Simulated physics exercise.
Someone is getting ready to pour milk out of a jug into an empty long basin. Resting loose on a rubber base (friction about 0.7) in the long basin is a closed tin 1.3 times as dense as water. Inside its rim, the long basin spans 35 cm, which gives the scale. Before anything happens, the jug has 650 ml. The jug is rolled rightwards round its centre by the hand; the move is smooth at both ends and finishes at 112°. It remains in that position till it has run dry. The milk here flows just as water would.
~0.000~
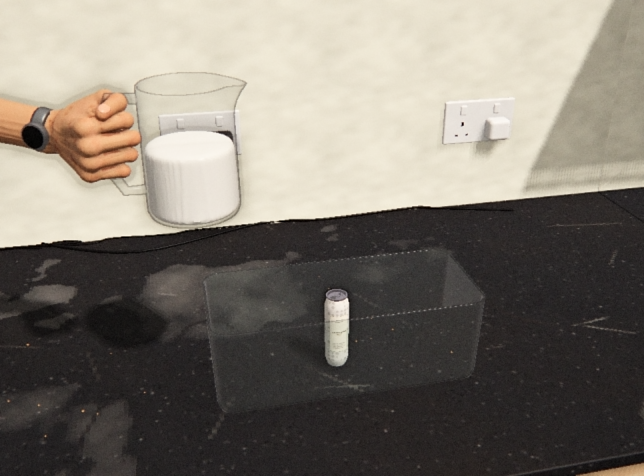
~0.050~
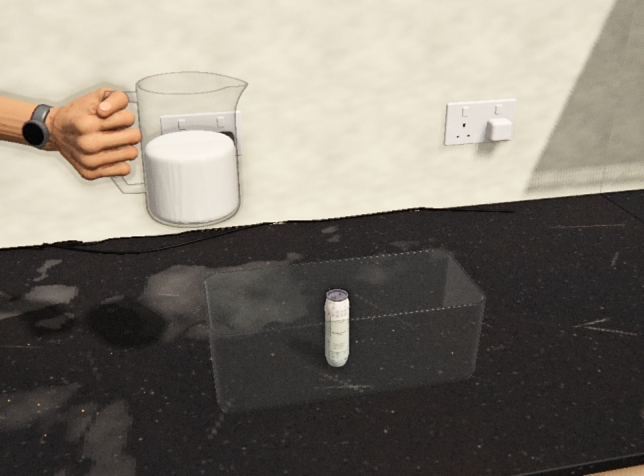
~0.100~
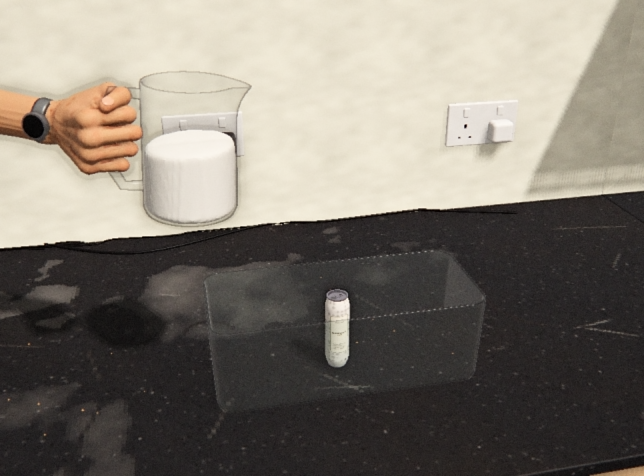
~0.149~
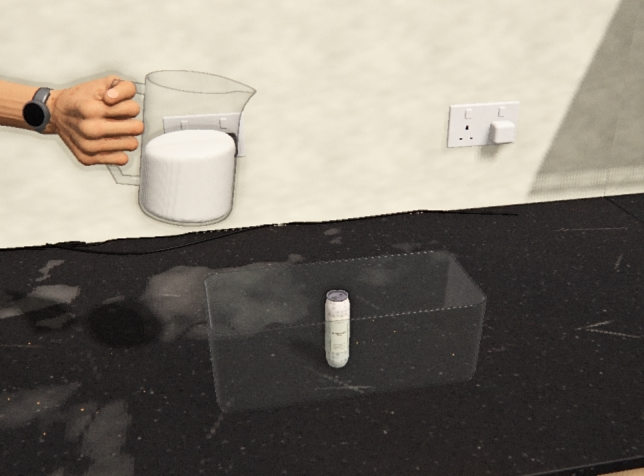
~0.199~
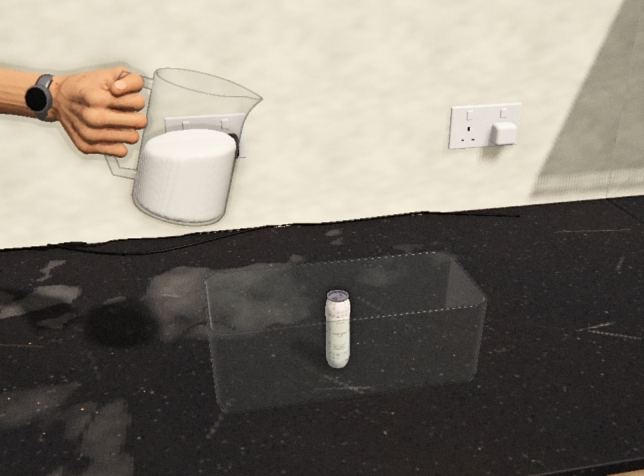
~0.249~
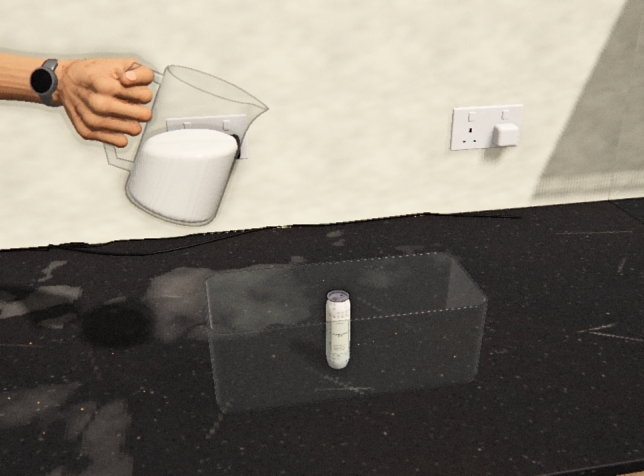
The clip shows a hand wearing a dark watch holding a clear jug of milk above a transparent basin with a small pale tin inside, on a dark surface; the hand gradually tilts the jug to the right.
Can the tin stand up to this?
It overbalances.
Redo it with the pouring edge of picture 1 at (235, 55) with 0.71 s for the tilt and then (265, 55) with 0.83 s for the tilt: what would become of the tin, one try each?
Try 1: Tipped over; try 2: Still standing.
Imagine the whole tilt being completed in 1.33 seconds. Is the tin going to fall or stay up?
Then the tin tumbles.
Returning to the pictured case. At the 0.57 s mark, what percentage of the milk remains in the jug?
Roughly 92 per cent.
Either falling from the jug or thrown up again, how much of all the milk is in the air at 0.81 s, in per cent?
I'd say some 34 per cent is in the air.
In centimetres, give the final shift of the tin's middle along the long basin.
In the end the tin's centre has shifted about 11.0 centimetres.
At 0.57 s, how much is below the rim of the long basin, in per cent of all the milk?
0 %, give or take.
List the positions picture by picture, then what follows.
In the first picture, it leans 0°; its right rim is at (246, 82); the milk meets the walls at (144, 147) and (233, 141); the long basin's rim runs from (206, 305) to (465, 274); the tin's top is at (337, 298).
In the second picture, it leans 1°; its right rim is at (248, 82); the milk meets the walls at (145, 147) and (233, 140).
In the third picture, it leans 4°; its right rim is at (251, 85); the milk meets the walls at (144, 147) and (233, 139).
In the fourth picture, it leans 9°; its right rim is at (256, 90); the milk meets the walls at (144, 147) and (234, 138).
In the fifth picture, it leans 15°; its right rim is at (263, 97); the milk meets the walls at (143, 147) and (236, 138).
In the sixth picture, it leans 23°; its right rim is at (269, 107); the milk meets the walls at (140, 151) and (237, 139).
After 0.57 s the tilt is 88° and 92 per cent is still to pour; the tin stands where it began.
After 0.81 s the tilt is 112° and 31 per cent is still to pour; the tin stands 1 cm from where it began.
After 1.06 s the tilt is 112° and 3 per cent is still to pour; the tin lies on its side.
After 1.33 s the tilt is 112° and 0 per cent is still to pour; the tin lies on its side.
In the end the tin lies on its side.
